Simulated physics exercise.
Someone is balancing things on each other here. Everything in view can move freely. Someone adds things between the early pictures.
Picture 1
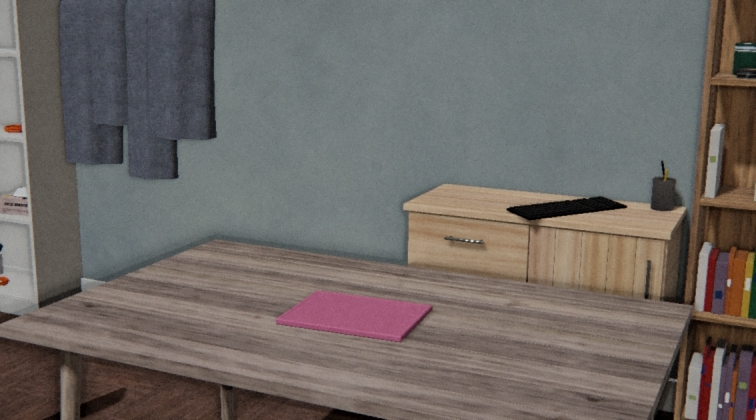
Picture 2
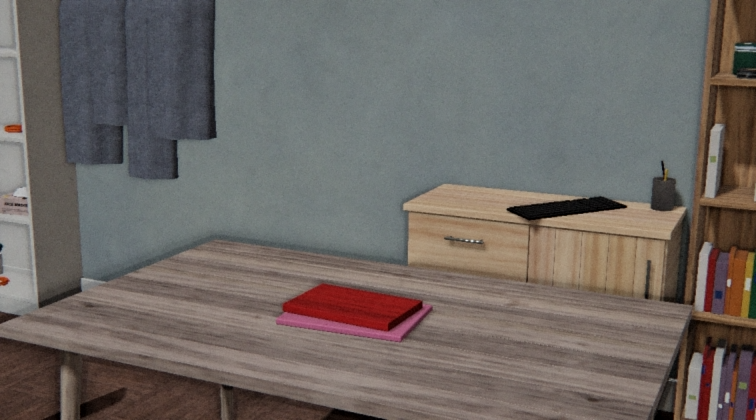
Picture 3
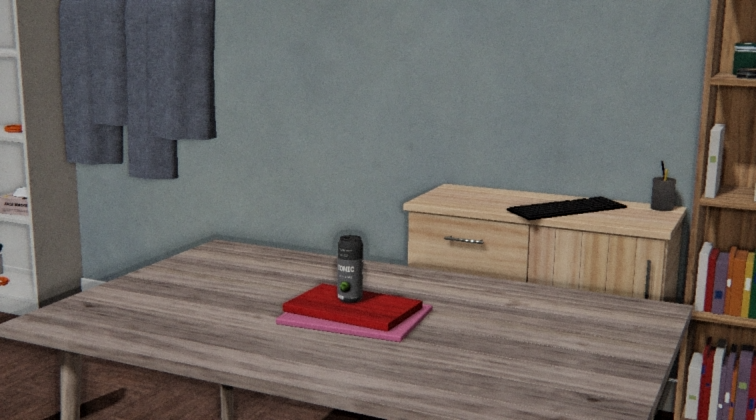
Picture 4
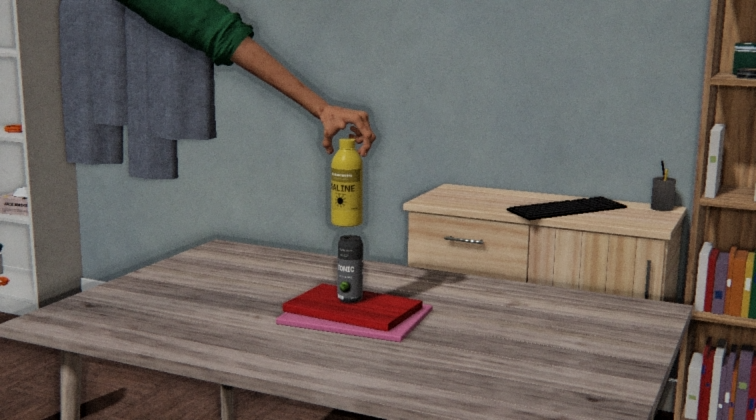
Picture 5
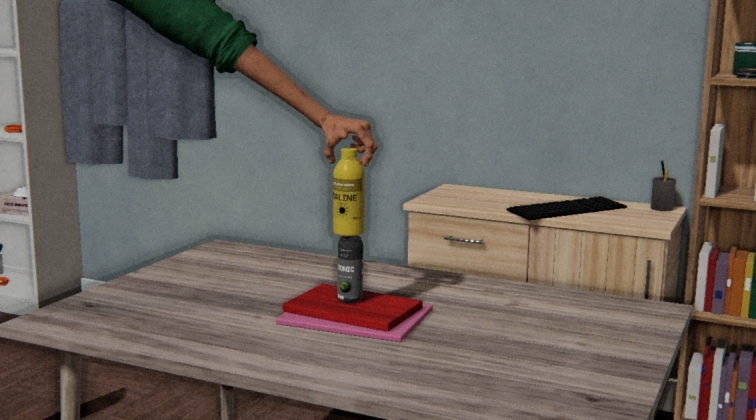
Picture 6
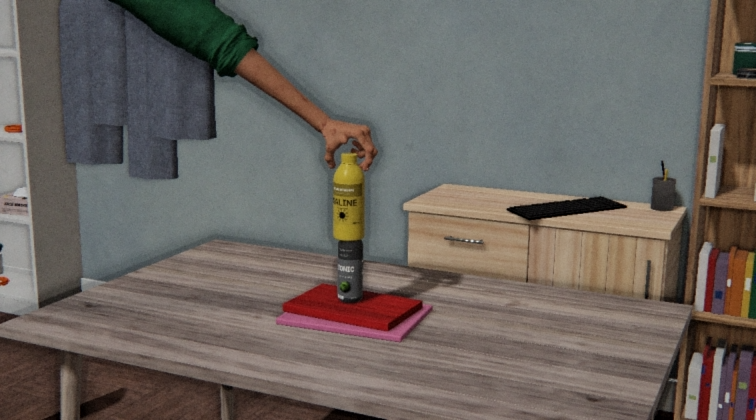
On a wooden table, a red board appeared on a pink tray, then a grey can on top, and a hand lowered a yellow bottle onto the can and kept hold of it.
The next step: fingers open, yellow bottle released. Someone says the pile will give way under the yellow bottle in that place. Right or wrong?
Wrong, it holds.
Then, 1.00 s later than the last frame, all is still.
Then, 2.00 s later than the last frame, yellow bottle resting near (349, 197).
When it is over, all 4 as before. End places, in pixels of the last picture, yellow bottle near (349, 197). The pile holds.
